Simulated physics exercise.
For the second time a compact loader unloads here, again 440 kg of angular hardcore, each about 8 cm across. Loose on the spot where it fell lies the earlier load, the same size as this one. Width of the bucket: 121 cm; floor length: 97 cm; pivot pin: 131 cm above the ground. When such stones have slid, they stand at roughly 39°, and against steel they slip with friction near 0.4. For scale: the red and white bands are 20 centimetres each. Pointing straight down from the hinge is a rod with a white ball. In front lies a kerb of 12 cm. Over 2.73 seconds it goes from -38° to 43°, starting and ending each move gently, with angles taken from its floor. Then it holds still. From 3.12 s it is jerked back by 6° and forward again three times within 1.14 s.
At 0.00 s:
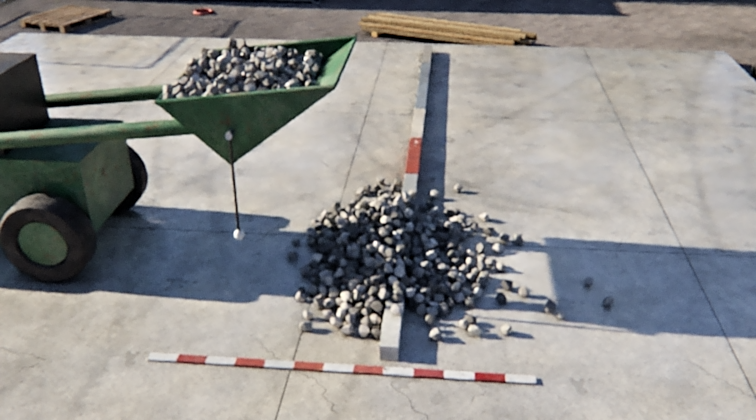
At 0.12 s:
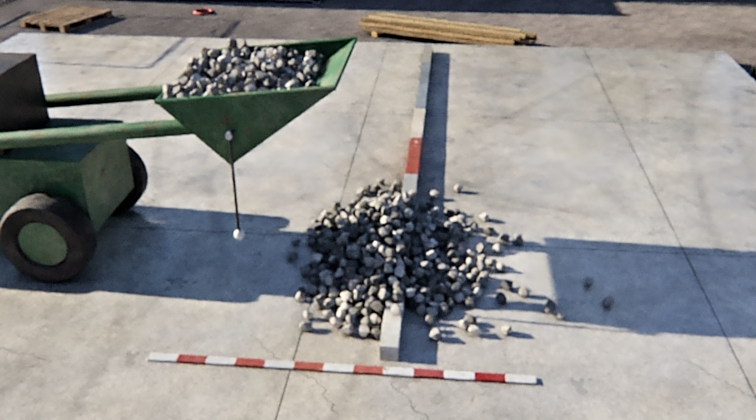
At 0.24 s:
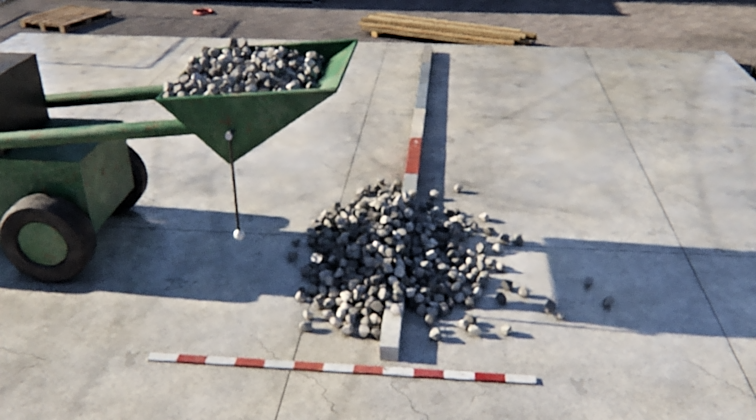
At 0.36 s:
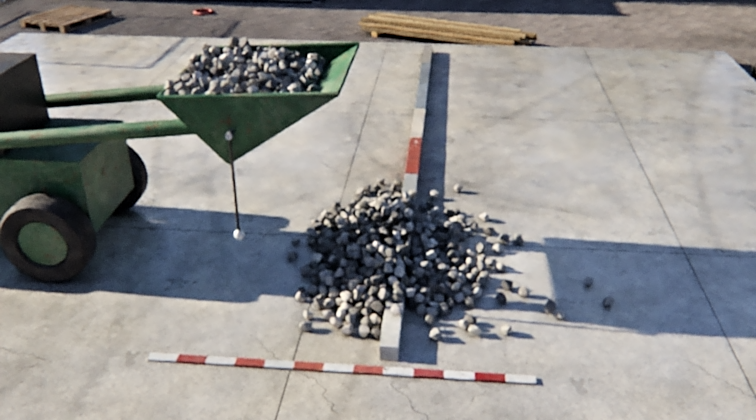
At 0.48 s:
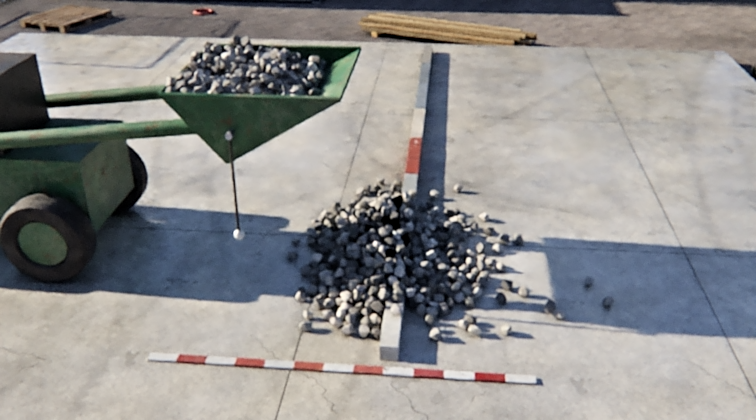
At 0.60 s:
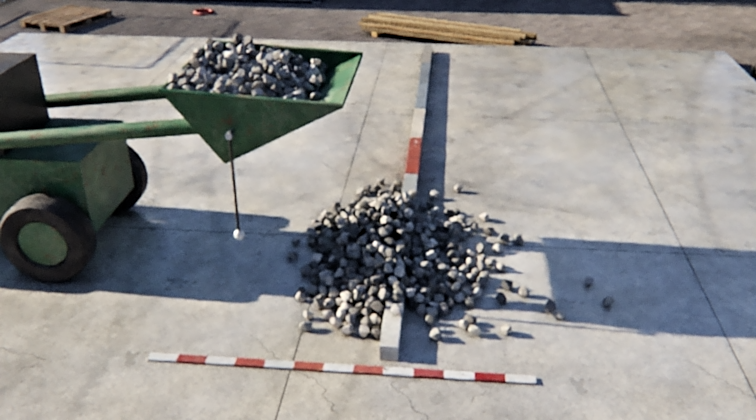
The video shows a green loader holding a bucket of grey stones beside a stone pile straddling a low kerb; the bucket slowly tilts slightly forward, its lip lowering a little and its load shifting slightly, while the pile stays still.
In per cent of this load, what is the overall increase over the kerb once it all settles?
13 out of 100, about.
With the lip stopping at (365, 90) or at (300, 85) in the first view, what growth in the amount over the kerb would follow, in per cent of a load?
First place: Roughly 45 %; second place: Roughly 0 %.
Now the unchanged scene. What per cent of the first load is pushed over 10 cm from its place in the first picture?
Roughly 5 % of them.
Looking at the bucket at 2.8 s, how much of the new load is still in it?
Roughly 10 per cent is still inside.
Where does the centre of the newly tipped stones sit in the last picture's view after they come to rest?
Centre: Approx. (350, 239).
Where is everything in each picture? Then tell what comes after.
In the first picture, the bucket is at -38°, its lip at (335, 87); the top of the load is at (256, 57). The earlier load is highest near (379, 219), 31 cm above ground level, 75 % on this side of the kerb, 26 % over the kerb.
In the second picture, the bucket is at -38°, its lip at (335, 88); the top of the load is at (257, 57); the stones move at 0.0 m/s on average.
In the third picture, lip at (337, 90), floor tilted -36°, highest stones at (236, 54); the stones move at 0.1 m/s on average.
In the fourth picture, lip at (338, 94), floor tilted -34°, highest stones at (231, 54); the stones move at 0.1 m/s on average.
In the fifth picture, the bucket is at -31°, its lip at (340, 100); the top of the load is at (231, 52); the stones move at 0.1 m/s on average.
In the sixth picture, the bucket is at -28°, its lip at (343, 106); the top of the load is at (221, 52); the stones move at 0.1 m/s on average.
After 2.0 s the floor is at 30°; in per cent of one load, 96 in the bucket, 78 on this side of the kerb, 26 over the kerb; the foremost stones are at (544, 280).
After 2.8 s the floor is at 43°; in per cent of one load, 10 in the bucket, 159 on this side of the kerb, 32 over the kerb; the foremost stones are at (544, 280).
After 4.7 s the floor is at 43°; in per cent of one load, 0 in the bucket, 161 on this side of the kerb, 39 over the kerb; the foremost stones are at (544, 280).
After 7.4 s the floor is at 43°; in per cent of one load, 0 in the bucket, 161 on this side of the kerb, 39 over the kerb; the foremost stones are at (544, 280). Net gain over the kerb, 13.
